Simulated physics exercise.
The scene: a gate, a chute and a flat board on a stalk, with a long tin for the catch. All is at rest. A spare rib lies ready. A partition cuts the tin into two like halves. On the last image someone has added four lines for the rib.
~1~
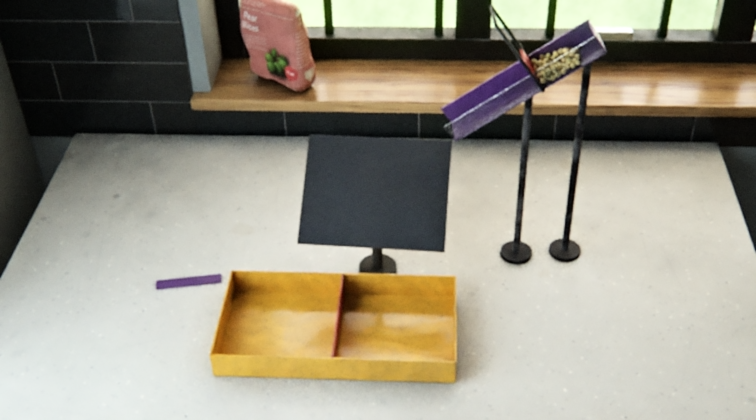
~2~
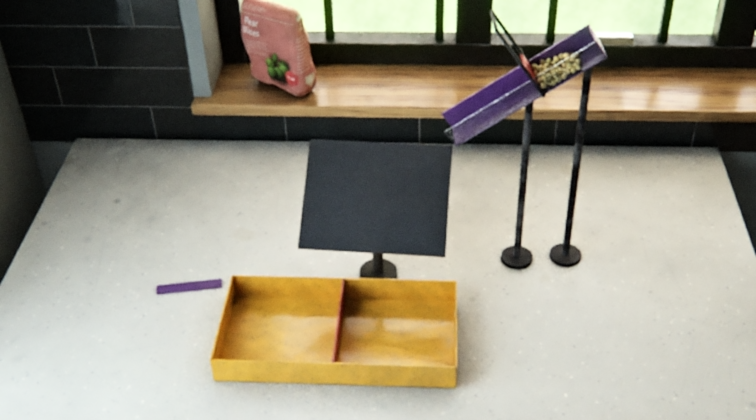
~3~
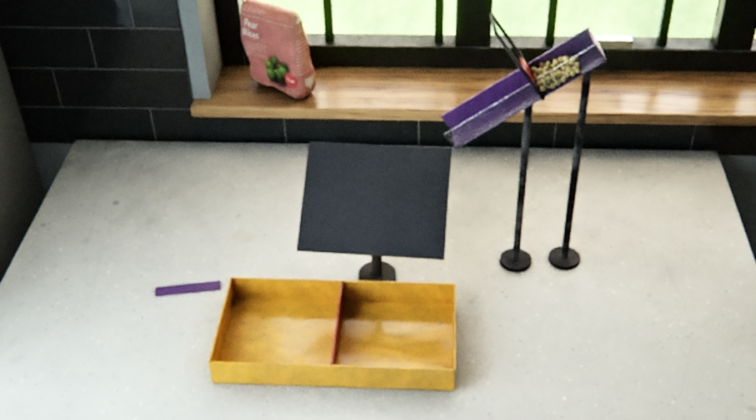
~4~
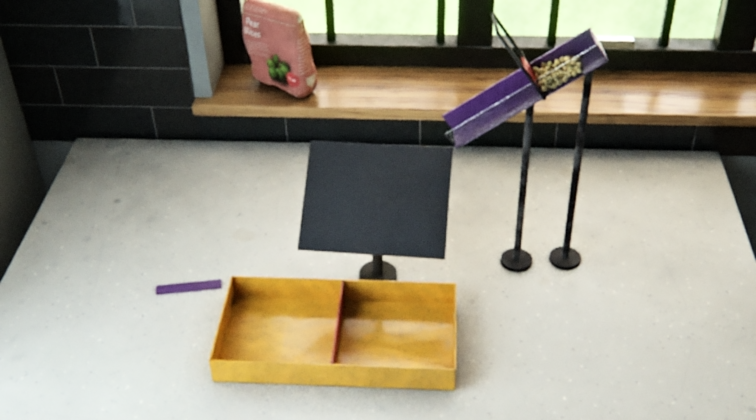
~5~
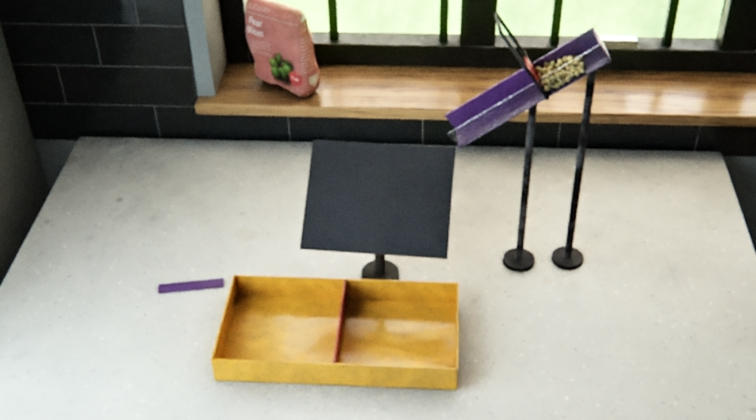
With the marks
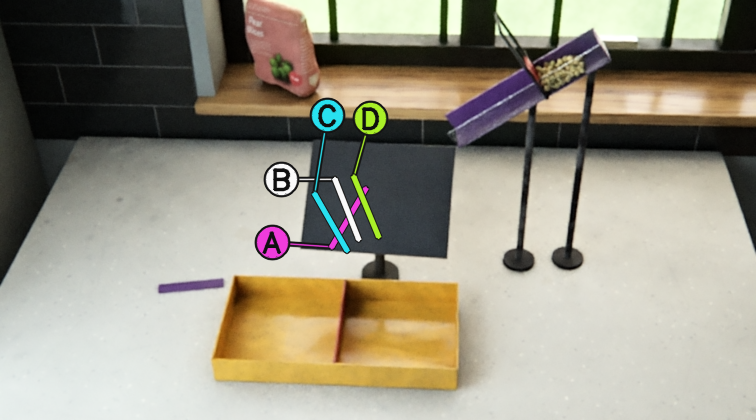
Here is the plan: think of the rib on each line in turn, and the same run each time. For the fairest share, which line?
Take A.
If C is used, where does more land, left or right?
Right.
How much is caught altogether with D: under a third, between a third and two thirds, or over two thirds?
Line D gives over two thirds.
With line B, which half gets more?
More lands on the right.
On the marked copy, line A from (365, 189) to (331, 246); line B from (335, 179) to (358, 239); line C from (314, 194) to (346, 250); line D from (353, 176) to (378, 236).
With A, of what is caught, about two thirds in the left half, about a third in the right.
With B, of what is caught, a small part in the left half, nearly all in the right.
With C, of what is caught, a small part in the left half, nearly all in the right.
With D, of what is caught, none in the left half, all in the right.
